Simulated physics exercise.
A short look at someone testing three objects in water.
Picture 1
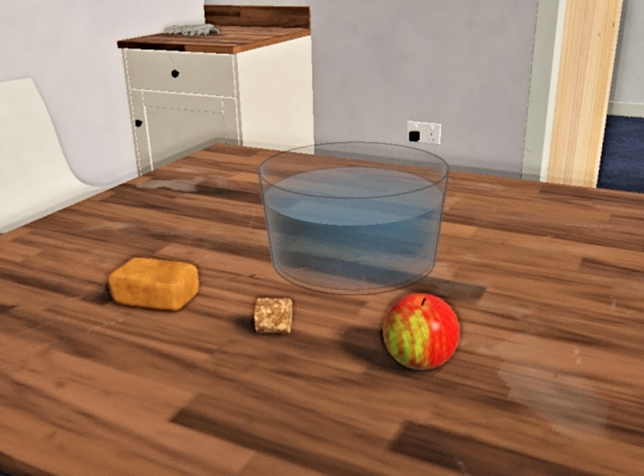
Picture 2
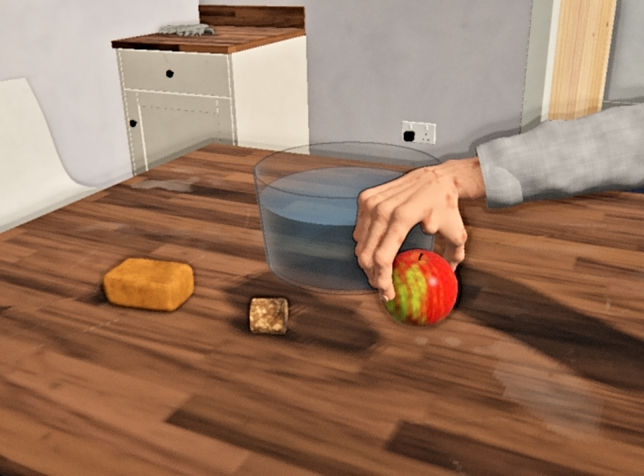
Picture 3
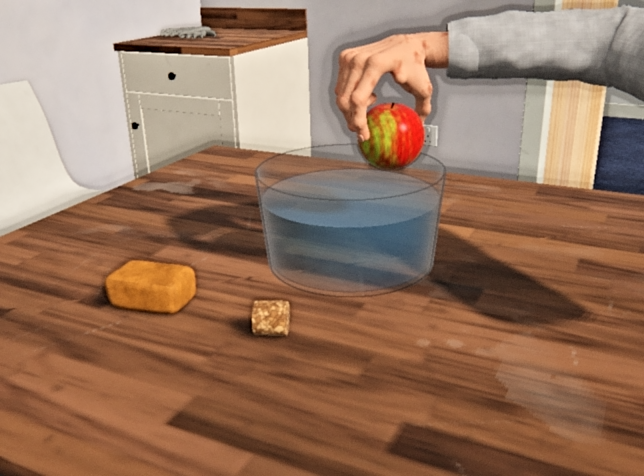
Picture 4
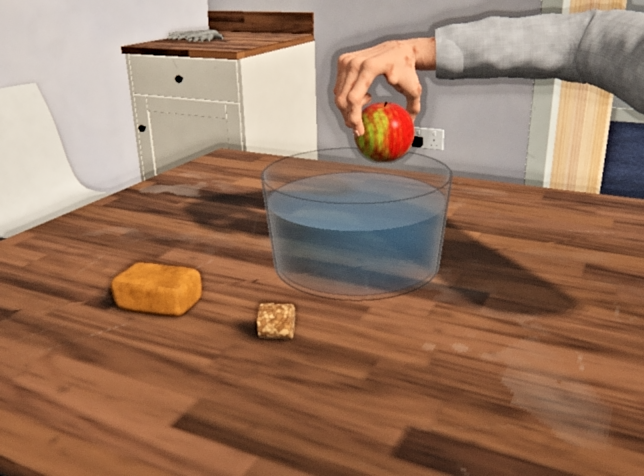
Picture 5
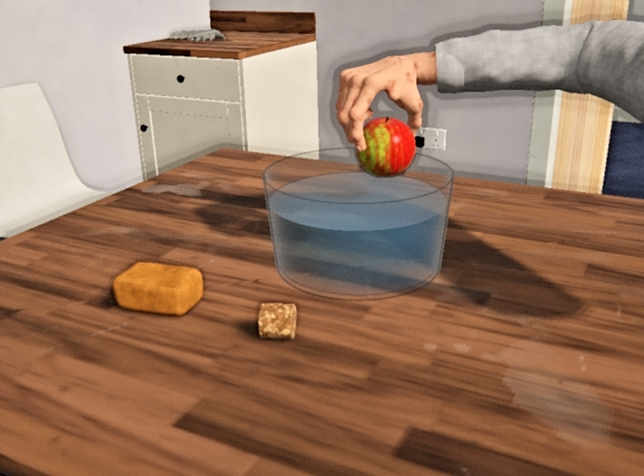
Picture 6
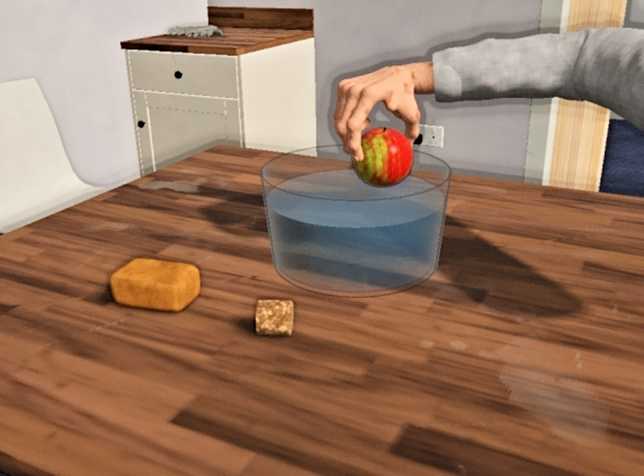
A hand picked up the red and green apple from the right of the wooden table, carried it over the big glass bowl of water, and lowered it slightly until it was just above the surface.
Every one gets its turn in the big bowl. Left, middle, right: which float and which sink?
Left floats; middle floats; right floats.
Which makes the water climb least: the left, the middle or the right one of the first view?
I say the middle object.
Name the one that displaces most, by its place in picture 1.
That is the right one.
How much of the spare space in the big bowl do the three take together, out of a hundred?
I make it 16 per cent.
Shortly, the apple bobs at the top.
Then, the cork bobs at the top.
At the finish, the bread roll bobs at the top; afloat, bread roll, cork and apple.
